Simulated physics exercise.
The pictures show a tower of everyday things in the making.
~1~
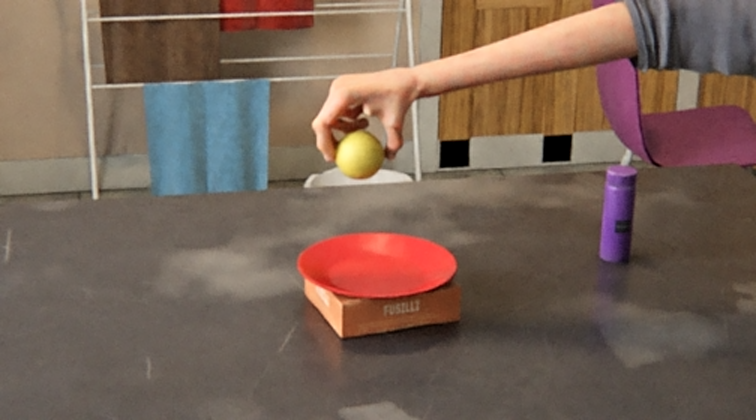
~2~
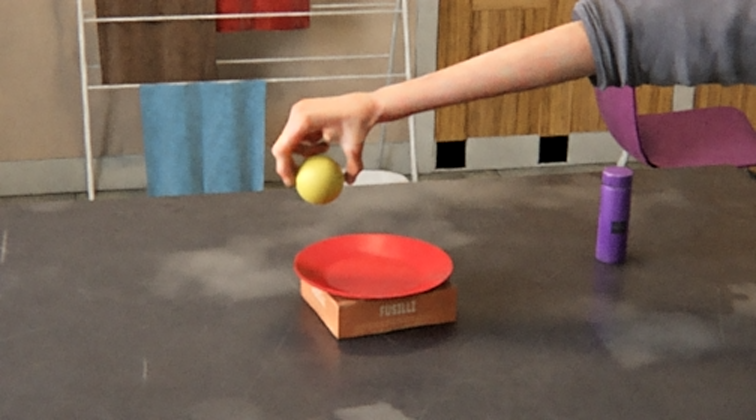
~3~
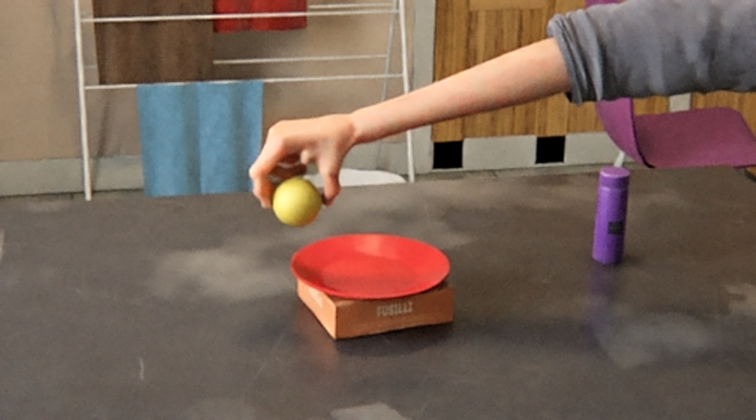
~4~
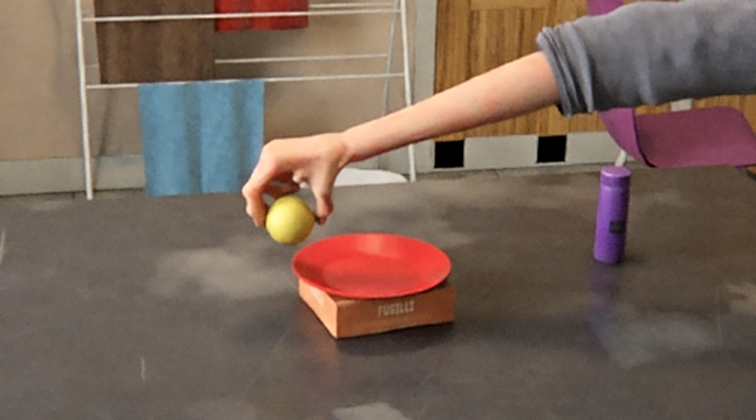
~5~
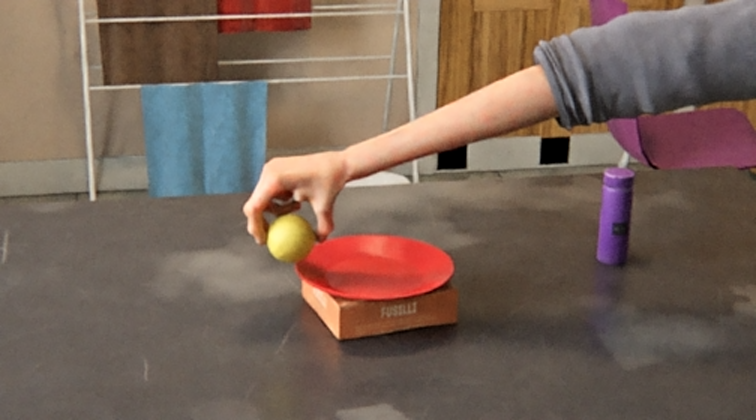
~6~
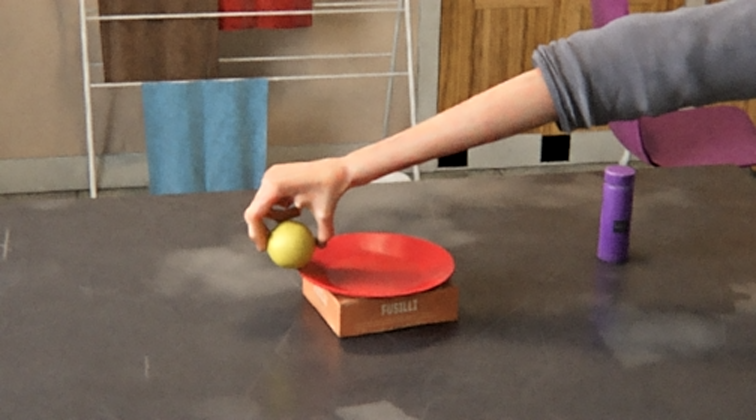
At the start, a hand holds a yellow lemon above a red plate set on an orange packet, with a purple shaker to the right. The hand moves left while lowering the lemon, then brings it down more slowly until it is at the plate's left edge, still under the fingers.
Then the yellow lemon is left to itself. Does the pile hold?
Here the pile comes apart.
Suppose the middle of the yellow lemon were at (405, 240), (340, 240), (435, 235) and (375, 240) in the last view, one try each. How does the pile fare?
First, it stays up; second, it stays up; third, it stays up; fourth, it keeps its balance.
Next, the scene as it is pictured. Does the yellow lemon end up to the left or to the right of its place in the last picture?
To the left.
Then, 0.30 s later than the last frame, yellow lemon moved a little near (278, 254).
Then, 0.40 s later than the last frame, yellow lemon now fallen.
When it is over, fallen, yellow lemon; the other 3 as before. End places, in pixels of the last picture, yellow lemon near (251, 299). The pile gives way.
